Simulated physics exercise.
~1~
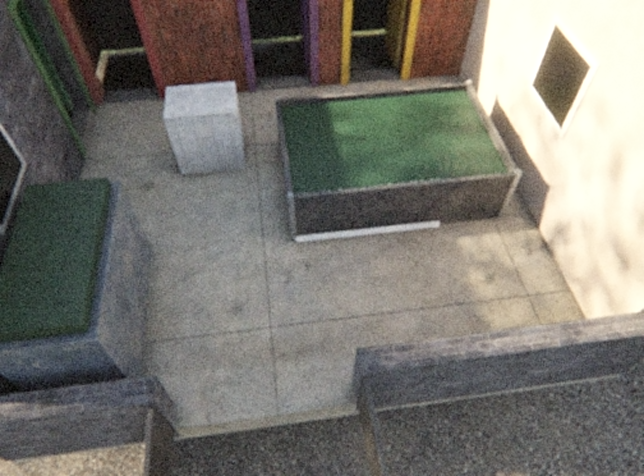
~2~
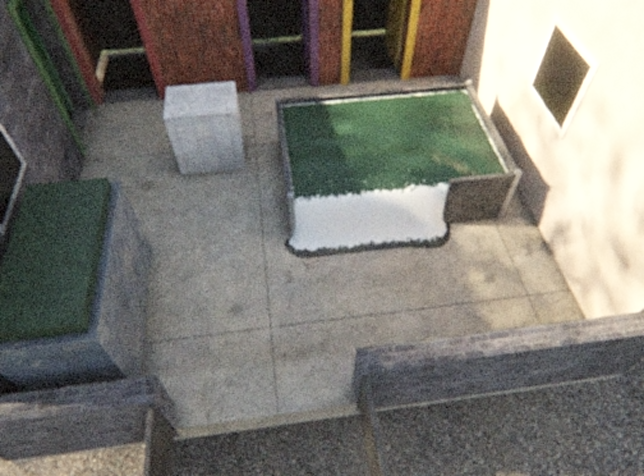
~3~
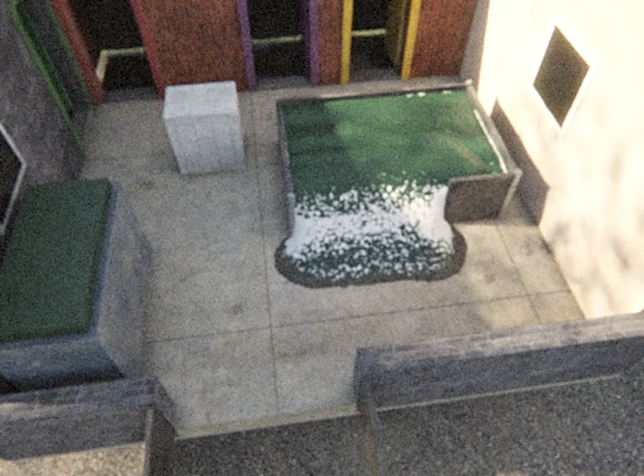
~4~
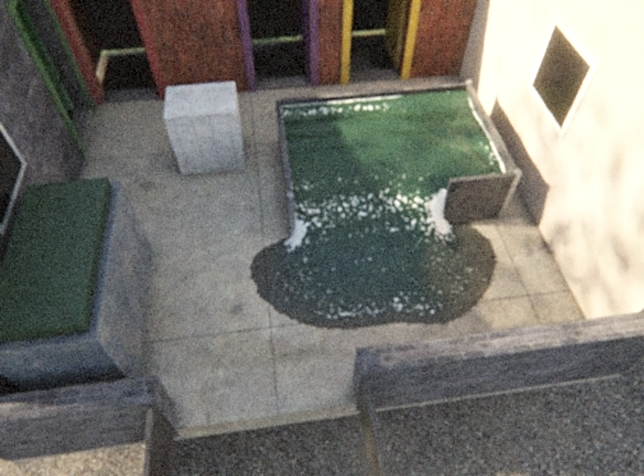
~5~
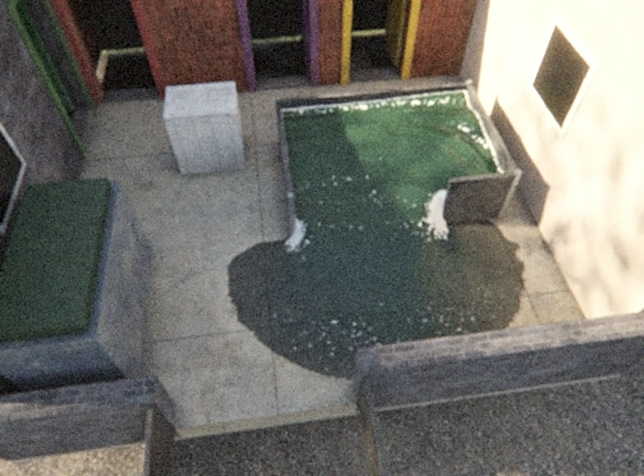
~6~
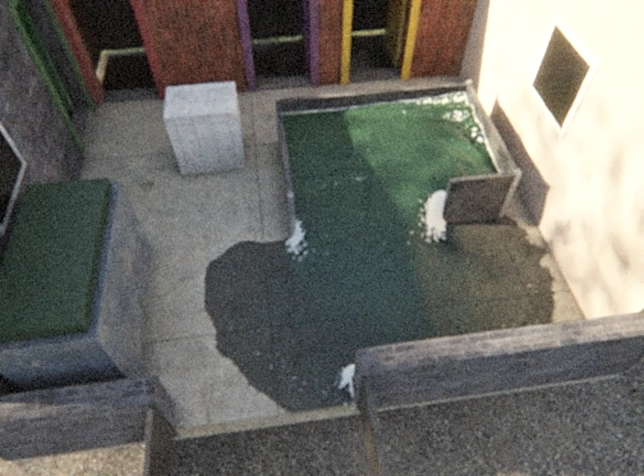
A large open tank of green water stood in a back court until its front gave way, and the water poured out, foaming at first, then spread across the paving toward the low front wall.
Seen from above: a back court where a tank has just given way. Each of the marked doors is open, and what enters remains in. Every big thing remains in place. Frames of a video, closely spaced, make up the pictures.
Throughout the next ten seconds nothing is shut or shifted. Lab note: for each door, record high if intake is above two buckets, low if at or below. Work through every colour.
Yellow door: Low; green door: Low; purple door: Low; red door: Low.
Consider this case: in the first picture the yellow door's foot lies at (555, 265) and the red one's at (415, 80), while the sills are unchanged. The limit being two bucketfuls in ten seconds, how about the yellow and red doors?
Finding - yellow door breaks the limit, red door breaks the limit.
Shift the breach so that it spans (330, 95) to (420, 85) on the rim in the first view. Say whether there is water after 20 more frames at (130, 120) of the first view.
Answer: Awash.
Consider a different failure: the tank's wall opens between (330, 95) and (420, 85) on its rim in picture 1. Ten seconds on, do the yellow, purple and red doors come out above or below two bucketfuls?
The yellow door tops the limit, the purple door tops the limit and the red door tops the limit.
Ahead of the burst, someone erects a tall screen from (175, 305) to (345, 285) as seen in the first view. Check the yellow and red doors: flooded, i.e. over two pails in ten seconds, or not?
Next up, yellow does not reach it, and red gets past it.
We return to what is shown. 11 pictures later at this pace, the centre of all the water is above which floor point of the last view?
About (392, 244).
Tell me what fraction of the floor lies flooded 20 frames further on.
I reckon 50 per cent or so.
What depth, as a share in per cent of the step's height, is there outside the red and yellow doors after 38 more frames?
Around 60 in a hundred for the first and 100 in a hundred for the second.
A moment on, water covers 35 % of the floor; the yellow door not reached, the green door not reached, the purple door not reached, the red door not reached.
Next, water covers 40 % of the floor; the yellow door not reached, the green door not reached, the purple door not reached, the red door not reached.
Then, water covers 50 % of the floor; the yellow door not reached, the green door not reached, the purple door not reached, the red door not reached.
Later, water covers 90 % of the floor; the yellow door wet at the sill, nothing in, the green door wet at the sill, nothing in, the purple door wet at the sill, nothing in, the red door wet at the sill, nothing in.
In the end, water covers 95 % of the floor; the yellow door under two buckets in, the green door wet at the sill, nothing in, the purple door wet at the sill, nothing in, the red door under two buckets in.
